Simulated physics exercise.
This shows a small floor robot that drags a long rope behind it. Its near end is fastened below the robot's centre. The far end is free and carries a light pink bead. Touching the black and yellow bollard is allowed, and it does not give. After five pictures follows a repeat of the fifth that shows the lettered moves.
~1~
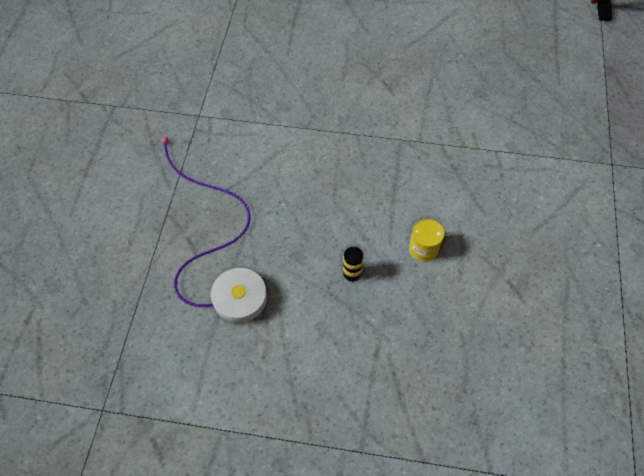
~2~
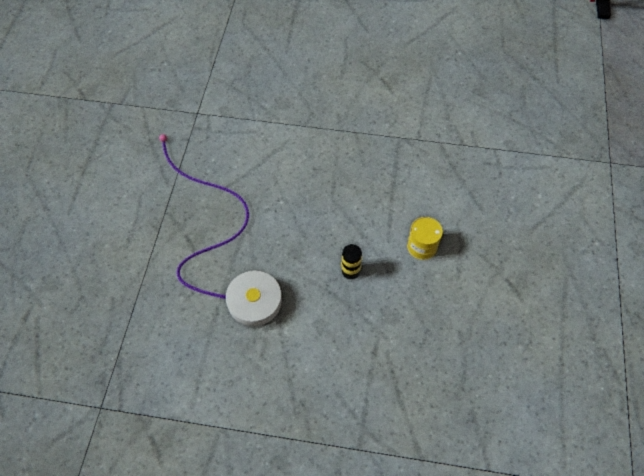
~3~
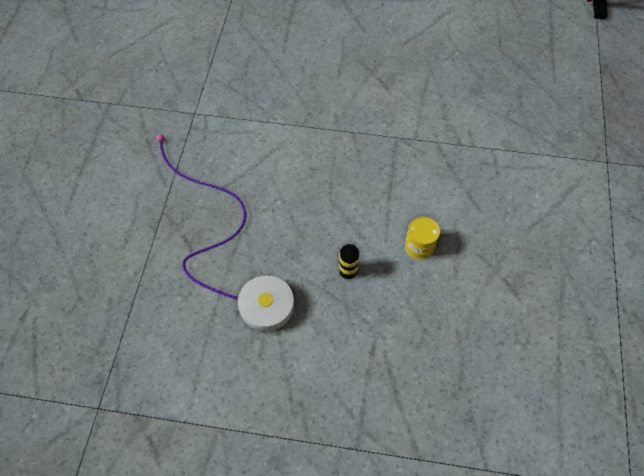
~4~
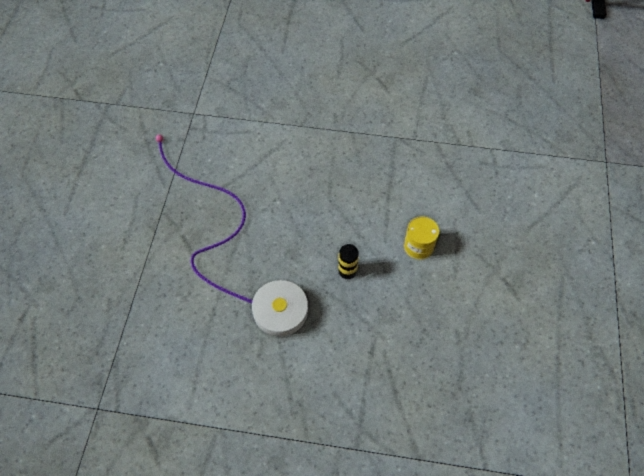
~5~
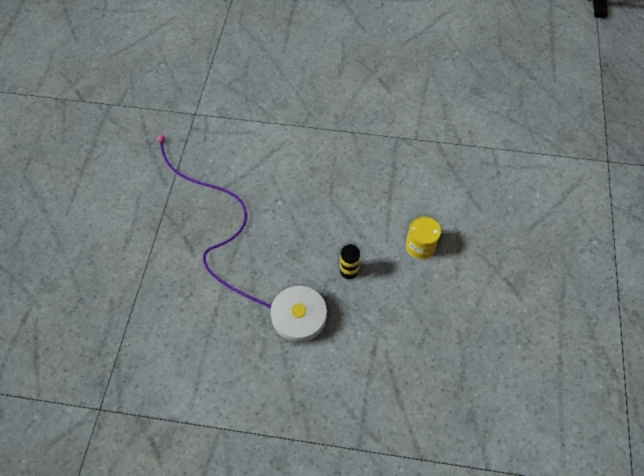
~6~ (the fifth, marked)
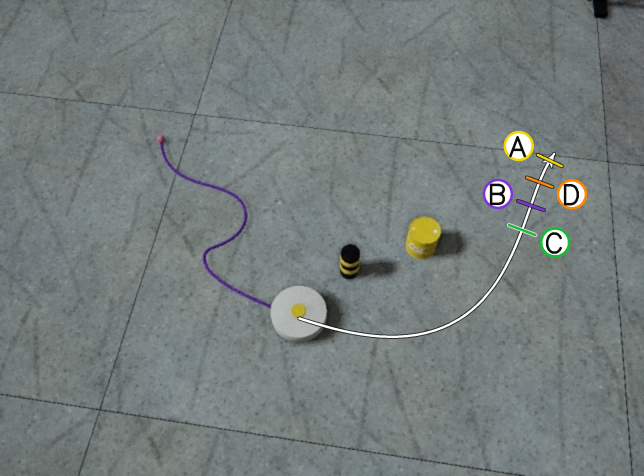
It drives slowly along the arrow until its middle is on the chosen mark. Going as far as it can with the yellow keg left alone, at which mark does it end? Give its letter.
Mark C.
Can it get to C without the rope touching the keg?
Yes.
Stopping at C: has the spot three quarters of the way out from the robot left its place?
Yes.
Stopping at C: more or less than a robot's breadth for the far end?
More.
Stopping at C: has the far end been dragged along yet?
Yes.
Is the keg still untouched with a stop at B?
No.
On the marked copy, A at (550, 161); B at (531, 206); C at (522, 230); D at (539, 182); the route from (299, 318) via (489, 293) to (554, 154).
With C. Early on, robot (404, 333), middle of the rope (260, 243), free end (162, 146).
Further on, robot (490, 290), middle of the rope (316, 264), free end (194, 179).
At the end, robot (524, 225), middle of the rope (364, 279), free end (229, 206); only the bollard has been touched, if anything.
As for the rest, A brings the rope against the keg; B brings the rope against the keg; D brings the rope against the keg.
